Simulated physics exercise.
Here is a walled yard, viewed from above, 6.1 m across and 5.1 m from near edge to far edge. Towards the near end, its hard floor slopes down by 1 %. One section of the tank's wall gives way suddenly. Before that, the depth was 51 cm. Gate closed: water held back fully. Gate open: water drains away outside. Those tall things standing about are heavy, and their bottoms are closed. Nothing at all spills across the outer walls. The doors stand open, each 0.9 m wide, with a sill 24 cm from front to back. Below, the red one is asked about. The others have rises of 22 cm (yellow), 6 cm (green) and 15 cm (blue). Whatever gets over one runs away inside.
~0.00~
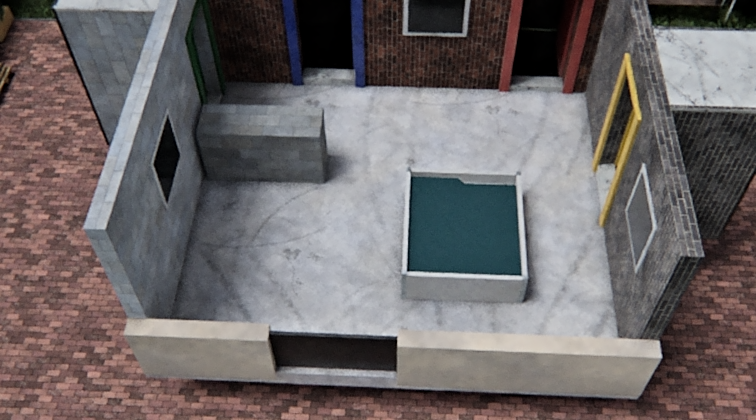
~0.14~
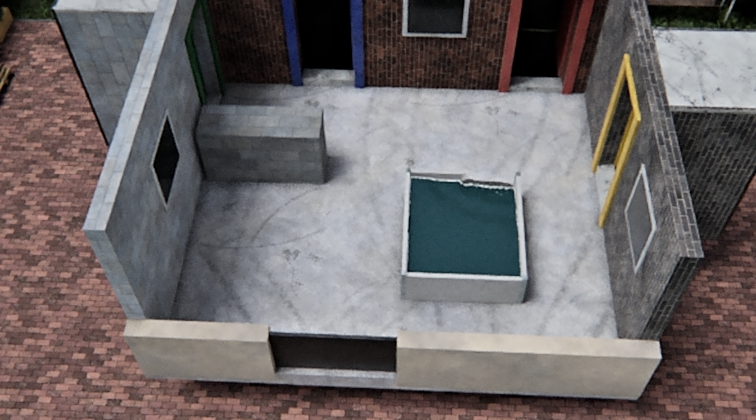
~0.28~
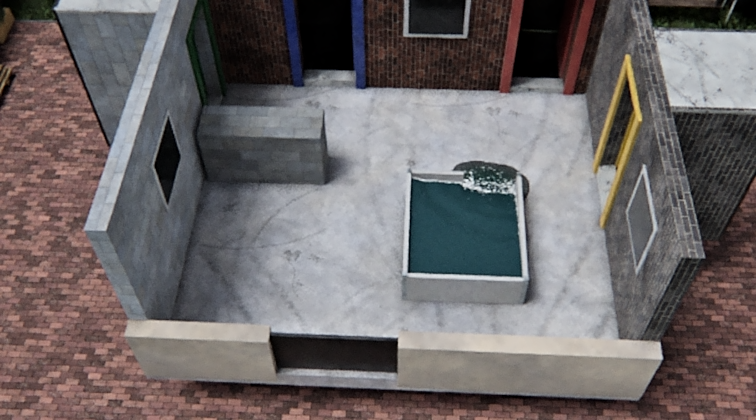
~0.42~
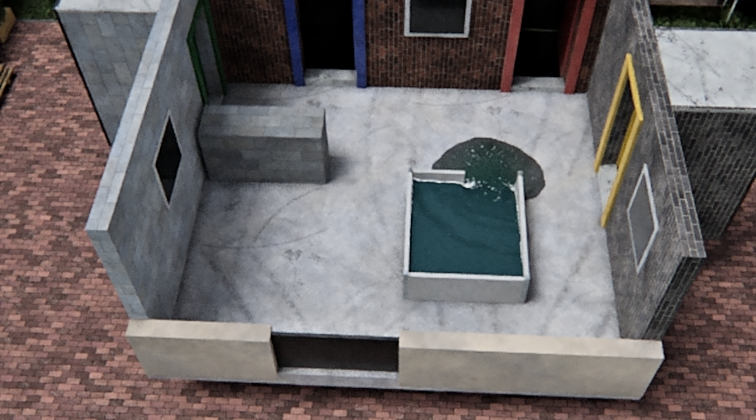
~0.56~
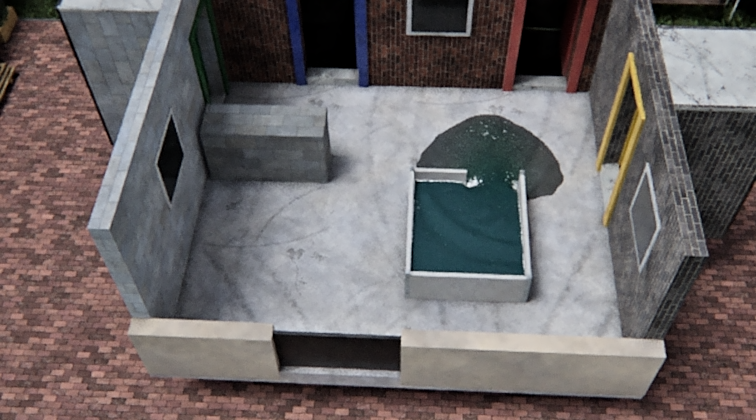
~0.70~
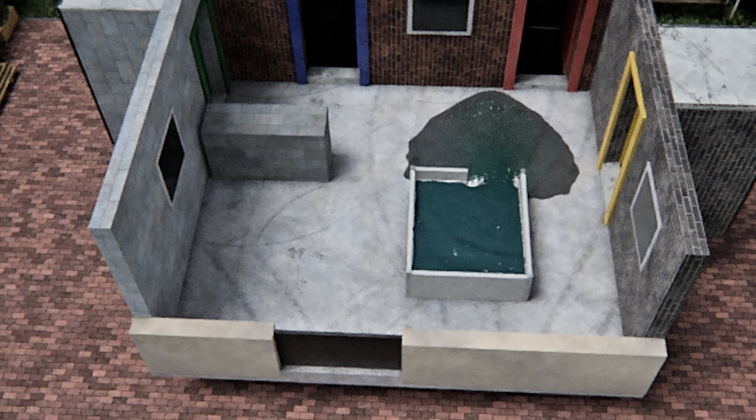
To begin with, a square tank of still, dark green water stands in a walled yard with blue, red and yellow door surrounds. Part of its far wall gives way, and water pours through the gap, spreading over the pale floor as a widening dark fan towards the back wall.
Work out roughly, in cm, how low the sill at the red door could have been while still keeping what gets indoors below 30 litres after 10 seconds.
No lower than about 14 cm.
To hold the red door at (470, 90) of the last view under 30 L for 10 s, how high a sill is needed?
Roughly 13.5 cm.
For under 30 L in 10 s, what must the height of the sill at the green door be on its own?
Green: Roughly 7.5 cm.
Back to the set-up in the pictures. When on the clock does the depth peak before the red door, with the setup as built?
2.0 s.
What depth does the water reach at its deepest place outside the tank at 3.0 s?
I'd put it near 19 cm.
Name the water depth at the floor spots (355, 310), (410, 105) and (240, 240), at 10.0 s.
Roughly 4, then 4, then 1 cm.
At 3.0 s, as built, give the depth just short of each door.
Lab note, cm: Yellow 3; green 0; blue 5; red 17.
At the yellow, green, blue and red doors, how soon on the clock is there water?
The yellow door at 1.5 s, the green door at 3.4 s, the blue door at 2.0 s, the red door at 1.0 s.
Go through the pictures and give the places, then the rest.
The first frame shows the tank at (463, 225) is whole and still, 51 cm deep; the red door at (544, 46) is dry.
In the second frame, water pours out on the far side and has run 0.3 m, to a hidden place; about 6 cm deep outside, 51 cm at the back.
In the third frame, the front is at (471, 166), 0.7 m from the gap on the far side; 0.6 m2 of floor is wet, 51 cm left at the back.
In the fourth frame, the gap is on the far side, the front 1.1 m out at (475, 142); the back of the tank holds 51 cm.
In the fifth frame, water pours out on the far side and has run 1.6 m, to (480, 119); about 4 cm deep outside, 51 cm at the back.
In the sixth frame, the front is at (491, 95), 2.2 m from the gap on the far side; 3.2 m2 of floor is wet, 48 cm left at the back; 0.6 m in a straight line remain to the red door at (549, 44).
After 1.4 s water covers 20 % of the floor, deepest (27 cm) near (499, 191); 18 cm at the red door, 2 litres in over its 11 cm sill.
After 3.0 s water covers 35 % of the floor, deepest (19 cm) near (495, 98); 17 cm at the red door, 48 litres in over its 11 cm sill.
After 10.0 s water covers 80 % of the floor, deepest (9 cm) near (282, 148); 5 cm at the red door, 59 litres in over its 11 cm sill.
At the red door as built, the water arrived by 1.0 s and peaked near 22 cm at 2.0 s.
With a sill of 12 cm, 47 litres would have come in within the 10 s; with 16.5 cm, 14 litres. So under 30 litres takes about 14 cm.
